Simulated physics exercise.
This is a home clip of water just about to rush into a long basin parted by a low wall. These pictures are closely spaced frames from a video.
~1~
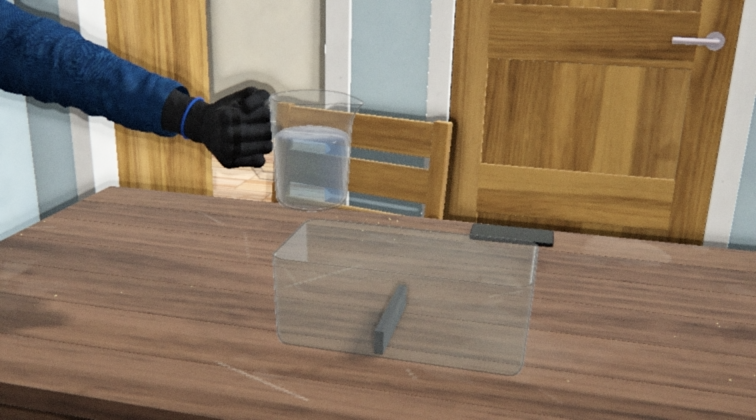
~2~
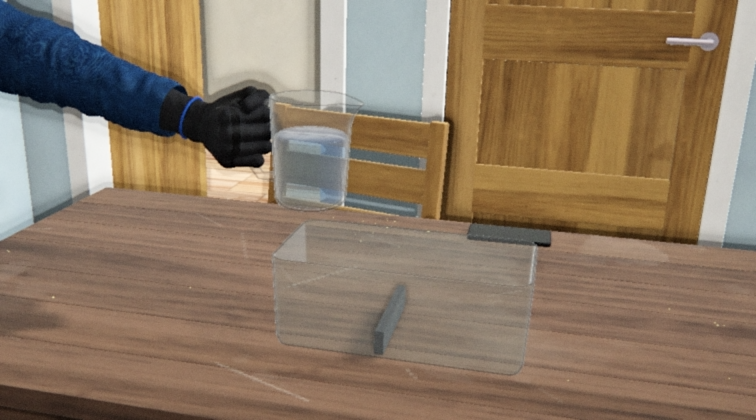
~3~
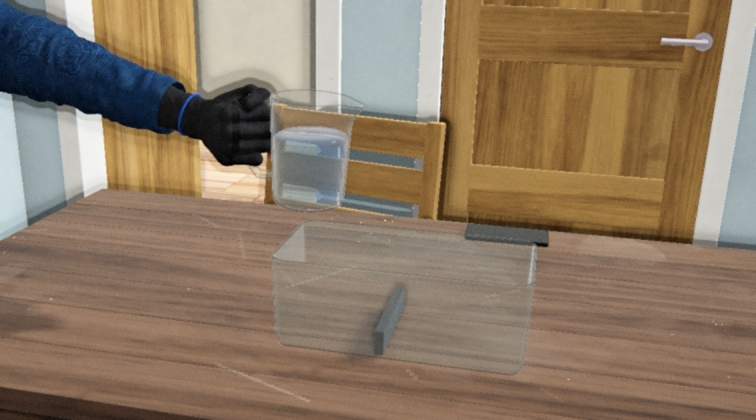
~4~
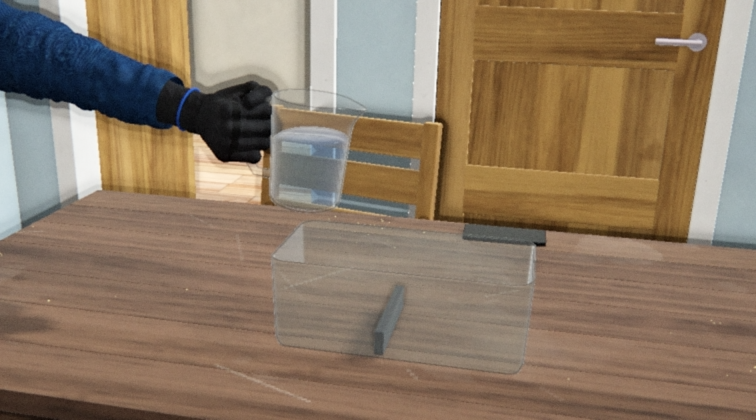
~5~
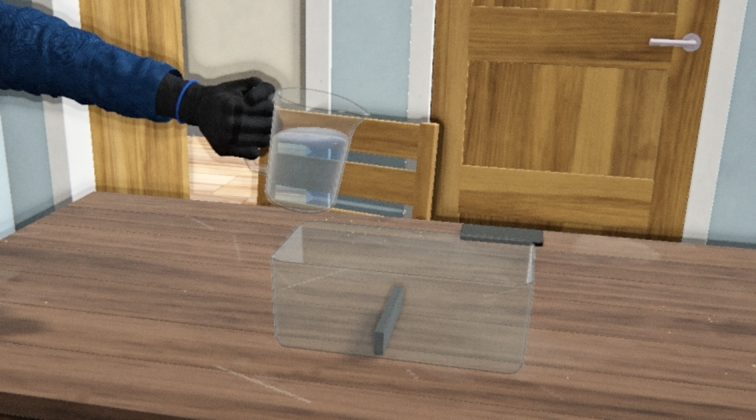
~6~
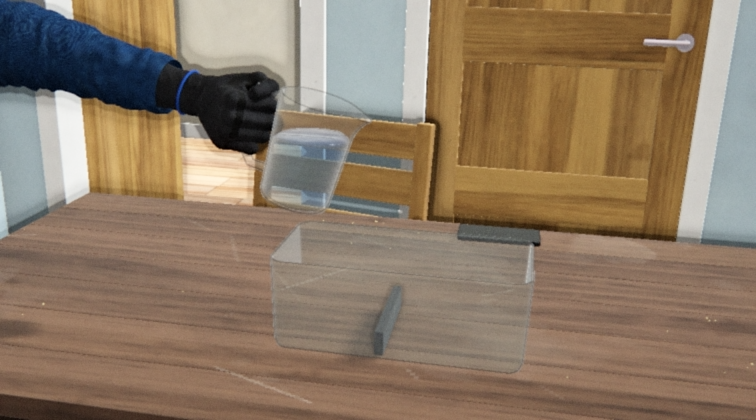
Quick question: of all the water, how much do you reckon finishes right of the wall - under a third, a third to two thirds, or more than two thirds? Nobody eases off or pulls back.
I'd say more than two thirds.
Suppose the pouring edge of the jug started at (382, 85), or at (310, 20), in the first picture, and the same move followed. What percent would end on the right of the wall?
Estimate: 90 per cent, then 15 per cent.
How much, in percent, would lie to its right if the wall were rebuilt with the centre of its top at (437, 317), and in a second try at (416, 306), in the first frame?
Note - case one near 10 %, case two near 30 %.
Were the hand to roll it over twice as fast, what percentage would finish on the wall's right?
About 80 per cent.
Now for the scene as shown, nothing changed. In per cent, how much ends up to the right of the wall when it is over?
Close to 85 in a hundred.
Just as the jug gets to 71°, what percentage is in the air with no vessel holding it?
It's close to 10 %.
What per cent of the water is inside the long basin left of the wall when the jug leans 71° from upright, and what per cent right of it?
Reading: Left some 0 %, right some 0 %.
A moment on, the jug is tipped part way and 91 per cent is still to pour, 0 is left of the wall and 1 right of it.
Next, the jug is tipped right over and 29 per cent is still to pour, 4 is left of the wall and 51 right of it.
Then the jug is tipped right over and 1 per cent is still to pour, 15 is left of the wall and 83 right of it.
Later the jug is tipped right over and 0 per cent is still to pour, 16 is left of the wall and 83 right of it.
At rest 16 per cent lies left of the wall, 83 right of it and 1 outside.
